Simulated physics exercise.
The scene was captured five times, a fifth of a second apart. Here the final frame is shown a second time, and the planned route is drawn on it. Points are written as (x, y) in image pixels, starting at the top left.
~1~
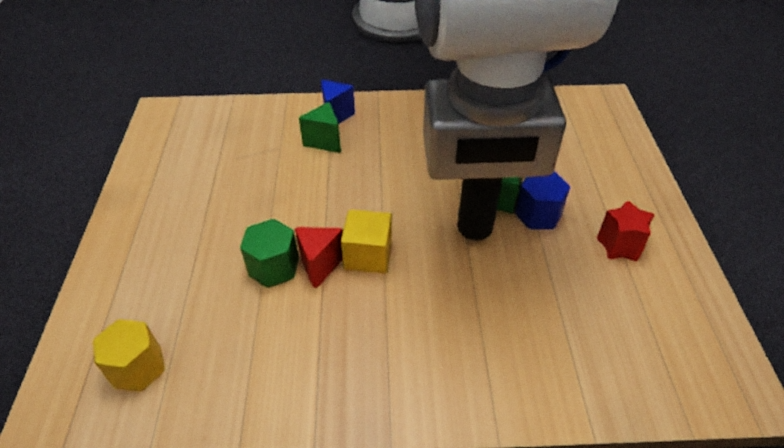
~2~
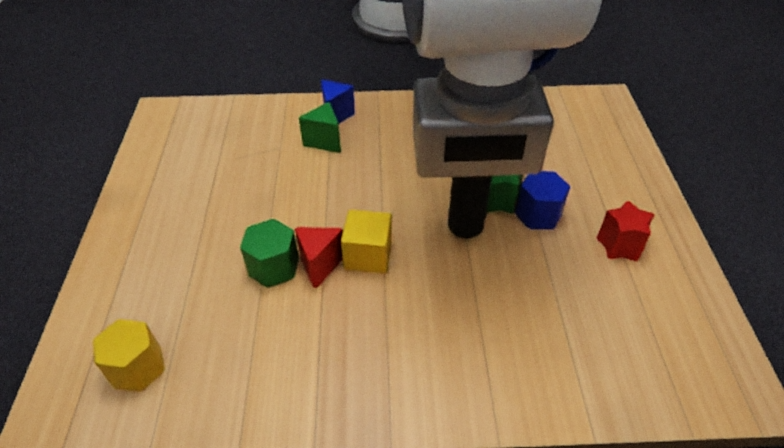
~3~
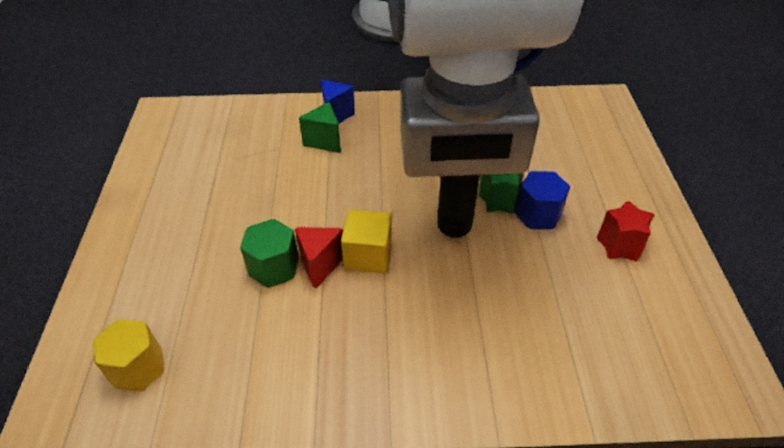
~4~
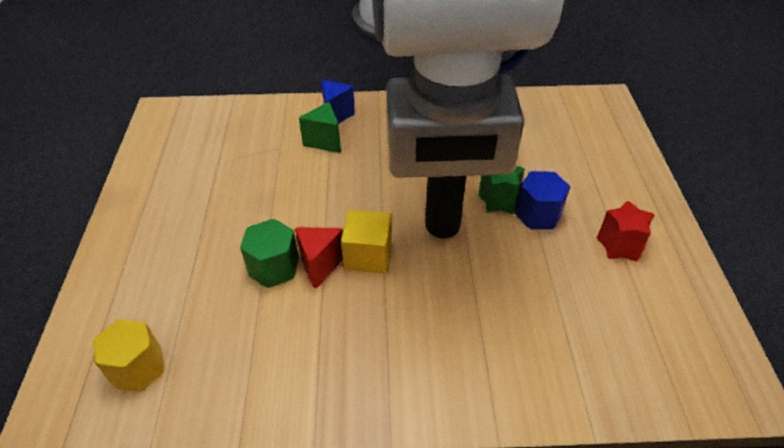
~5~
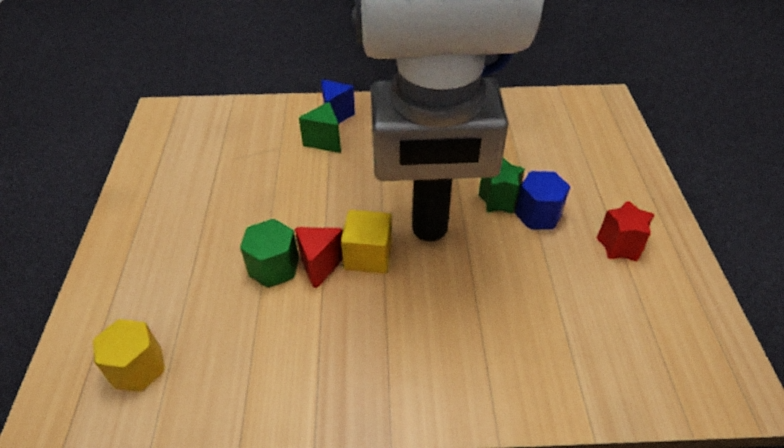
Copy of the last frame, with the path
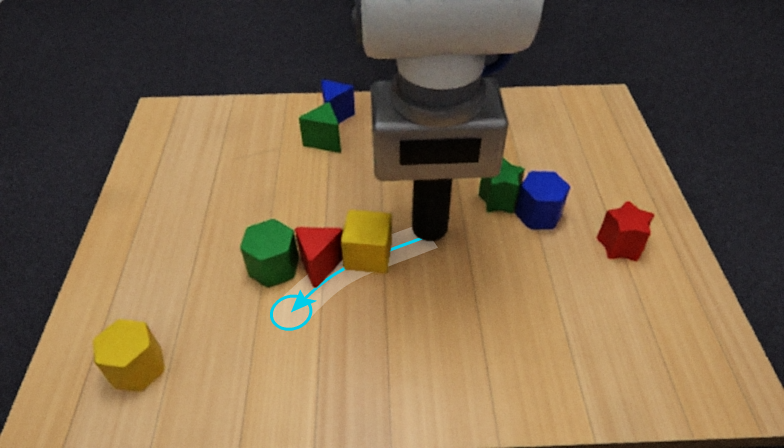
A robotic arm with a black rod slides a short way left above a light wooden table, seen from a fixed, raised view. Green and blue triangular blocks sit at the back, a green hexagon, red triangle and yellow square line up left of the rod, a yellow block lies front left, and green, blue and red blocks sit right. The blocks stay still as the green star comes into clearer view.
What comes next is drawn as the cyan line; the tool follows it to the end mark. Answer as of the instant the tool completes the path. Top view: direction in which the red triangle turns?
Short answer: Clockwise.
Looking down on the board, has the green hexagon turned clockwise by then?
Yes, that is what happens.
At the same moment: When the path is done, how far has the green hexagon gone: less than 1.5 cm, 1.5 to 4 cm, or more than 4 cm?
Of the three bands, it's 1.5 to 4 cm.
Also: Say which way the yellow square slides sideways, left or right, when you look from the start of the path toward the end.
The yellow square is shifted sideways to the left, facing along the path from start to end.
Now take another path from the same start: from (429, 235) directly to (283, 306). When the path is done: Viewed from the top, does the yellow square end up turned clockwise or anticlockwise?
It makes a counterclockwise turn.
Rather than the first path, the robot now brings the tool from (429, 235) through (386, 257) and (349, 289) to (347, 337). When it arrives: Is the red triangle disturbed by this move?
That block moves.
Path on the board, from (429, 235) over (381, 253) and (332, 276) to (291, 312).
On the path given first. One third of the way, tool at (379, 247); green hexagon at (254, 239); red triangle at (292, 249), turned 35° clockwise; yellow square at (341, 242), turned 35° anticlockwise.
Two thirds of the way, tool at (330, 271); green hexagon at (246, 240), turned 30° clockwise; red triangle at (245, 278), turned 105° clockwise; yellow square at (293, 276), turned 65° anticlockwise.
At the end, tool at (290, 306); green hexagon at (246, 240), turned 30° clockwise; red triangle at (232, 282), turned 125° clockwise; yellow square at (249, 315), turned 60° anticlockwise; green star in place.
